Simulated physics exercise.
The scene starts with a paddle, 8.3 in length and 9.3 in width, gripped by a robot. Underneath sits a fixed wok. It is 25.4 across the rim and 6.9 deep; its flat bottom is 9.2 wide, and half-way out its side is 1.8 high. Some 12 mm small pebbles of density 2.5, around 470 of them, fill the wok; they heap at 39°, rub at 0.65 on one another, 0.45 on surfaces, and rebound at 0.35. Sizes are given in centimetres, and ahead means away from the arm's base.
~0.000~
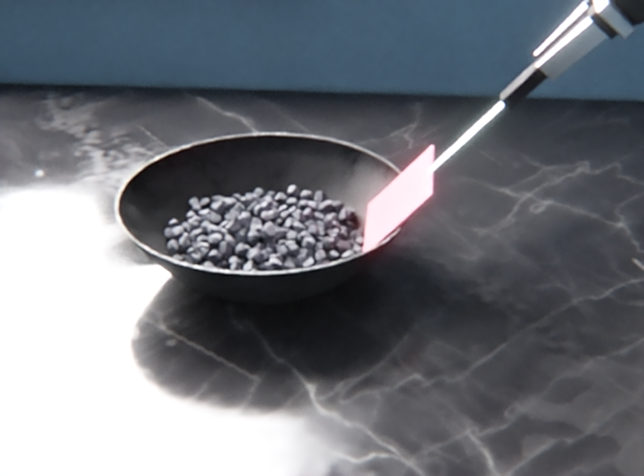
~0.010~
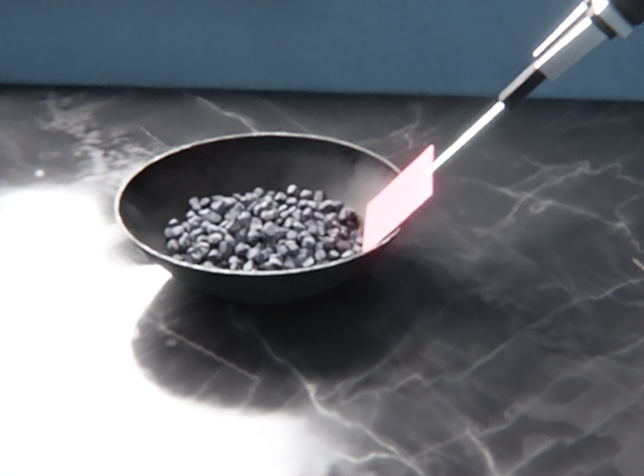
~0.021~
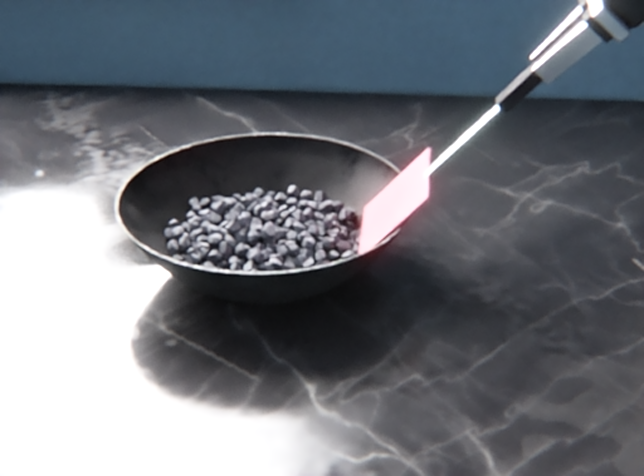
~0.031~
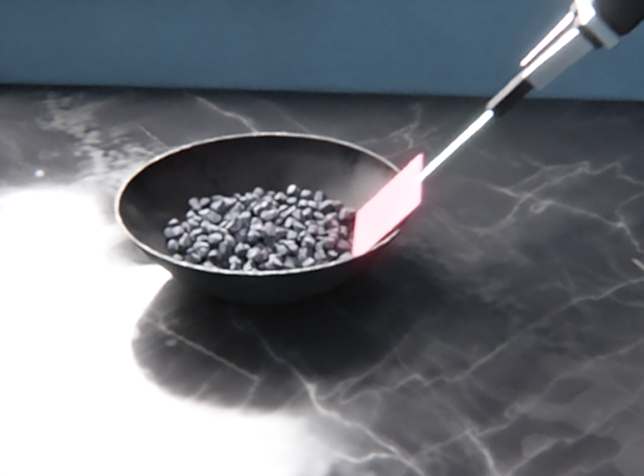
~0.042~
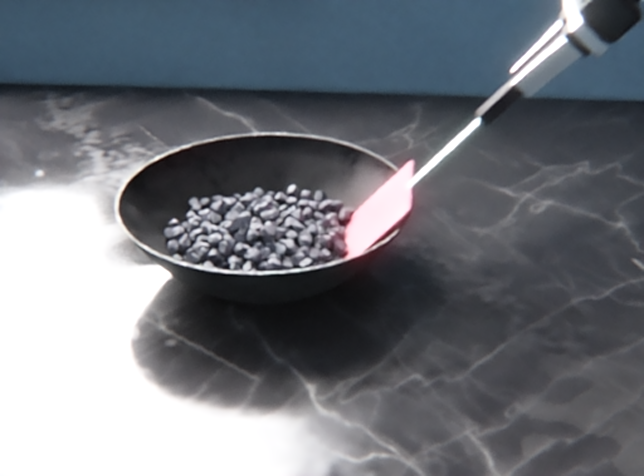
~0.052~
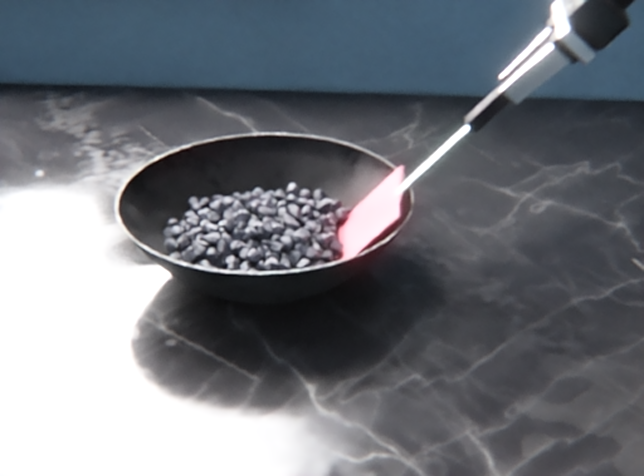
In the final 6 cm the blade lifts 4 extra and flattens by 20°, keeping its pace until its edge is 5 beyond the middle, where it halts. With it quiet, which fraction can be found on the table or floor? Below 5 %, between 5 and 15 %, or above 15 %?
Between 5 and 15 %.
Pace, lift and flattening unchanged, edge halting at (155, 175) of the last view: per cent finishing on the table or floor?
Something close to 55 in a hundred.
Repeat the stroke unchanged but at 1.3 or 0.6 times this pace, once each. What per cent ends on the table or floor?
Some 20 and 0 per cent.
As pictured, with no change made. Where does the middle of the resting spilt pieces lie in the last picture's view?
I'd place it close to (71, 238).
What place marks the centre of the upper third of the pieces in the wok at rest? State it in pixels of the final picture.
Around (169, 208).
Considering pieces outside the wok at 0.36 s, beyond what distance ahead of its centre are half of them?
16 cm.
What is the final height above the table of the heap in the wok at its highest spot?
About 8.5 cm above the table.
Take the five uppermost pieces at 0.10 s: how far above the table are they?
Somewhere near 7 cm, I'd say.
After 0.10 s, sloping 48°, highest piece 7 above the table; 470 in the wok.
After 0.14 s, sloping 40°, highest piece 10 above the table; 467 in the wok, 3 on the blade or in flight.
After 0.36 s, sloping 28°, highest piece 8 above the table; 435 in the wok, 19 on the table or floor, 16 on the blade or in flight.
After 1.41 s, sloping 28°, highest piece 8 above the table; 435 in the wok, 35 on the table or floor.
In the end, 435 in the wok, 35 on the table or floor. That is 7 % on the table or floor.
